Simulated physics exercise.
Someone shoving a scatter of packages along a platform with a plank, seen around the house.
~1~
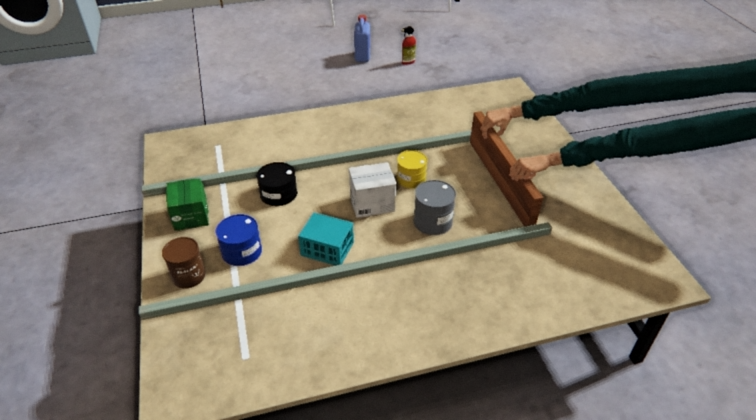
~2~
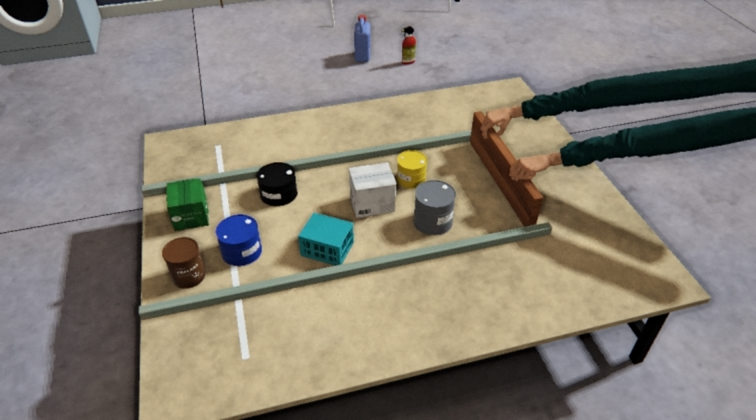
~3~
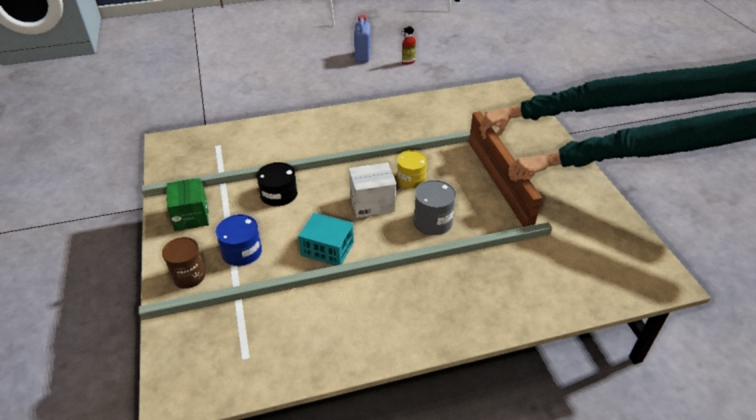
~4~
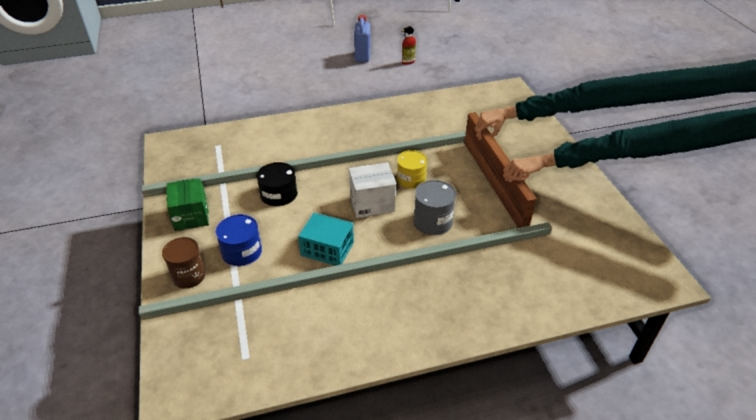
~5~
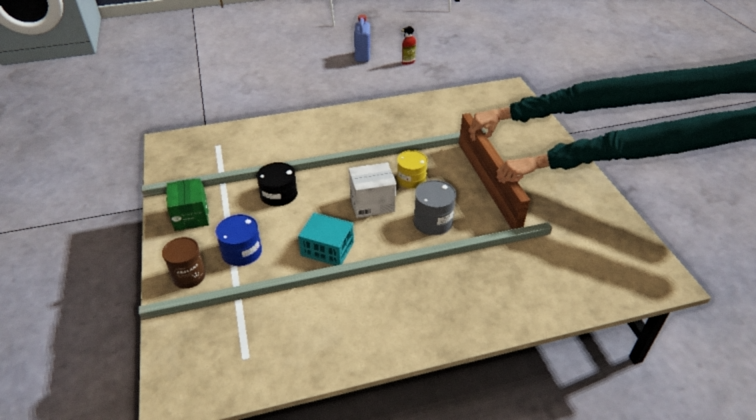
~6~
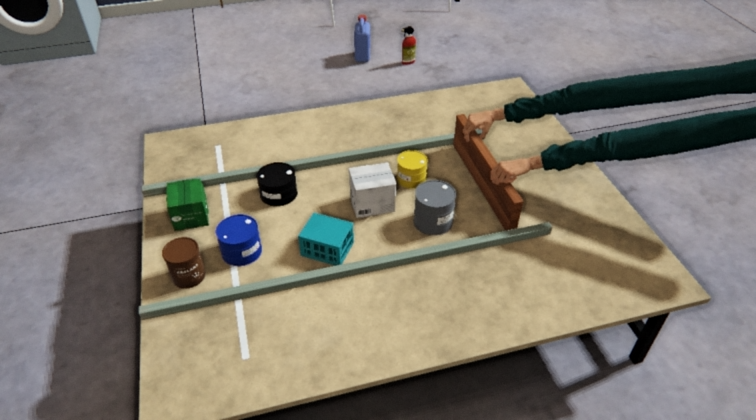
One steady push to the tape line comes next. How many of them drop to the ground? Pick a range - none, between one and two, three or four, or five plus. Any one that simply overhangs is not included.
Range: Between one and two.
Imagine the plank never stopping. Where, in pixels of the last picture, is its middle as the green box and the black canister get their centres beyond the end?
The middle is at (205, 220) when it's the green box, and at (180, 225) when it's the black canister.
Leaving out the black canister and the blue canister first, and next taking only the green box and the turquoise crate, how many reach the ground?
Taking the two tries in turn, it comes to 1 and 0.
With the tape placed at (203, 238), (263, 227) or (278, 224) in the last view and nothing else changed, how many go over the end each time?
In that order 3, 0 and 0.
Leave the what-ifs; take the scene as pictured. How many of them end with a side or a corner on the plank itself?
3 in contact.
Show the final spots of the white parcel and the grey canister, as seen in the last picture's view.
Near (204, 226) and (208, 254).
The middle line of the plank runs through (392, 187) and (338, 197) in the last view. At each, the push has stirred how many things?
That gives 3 for the first and 4 for the second.
Soon after, none off yet; brown pail at rest near (185, 263); green box at rest near (188, 204); blue canister at rest near (239, 240).
At rest, the number that fall off is one or two; fallen, brown pail.
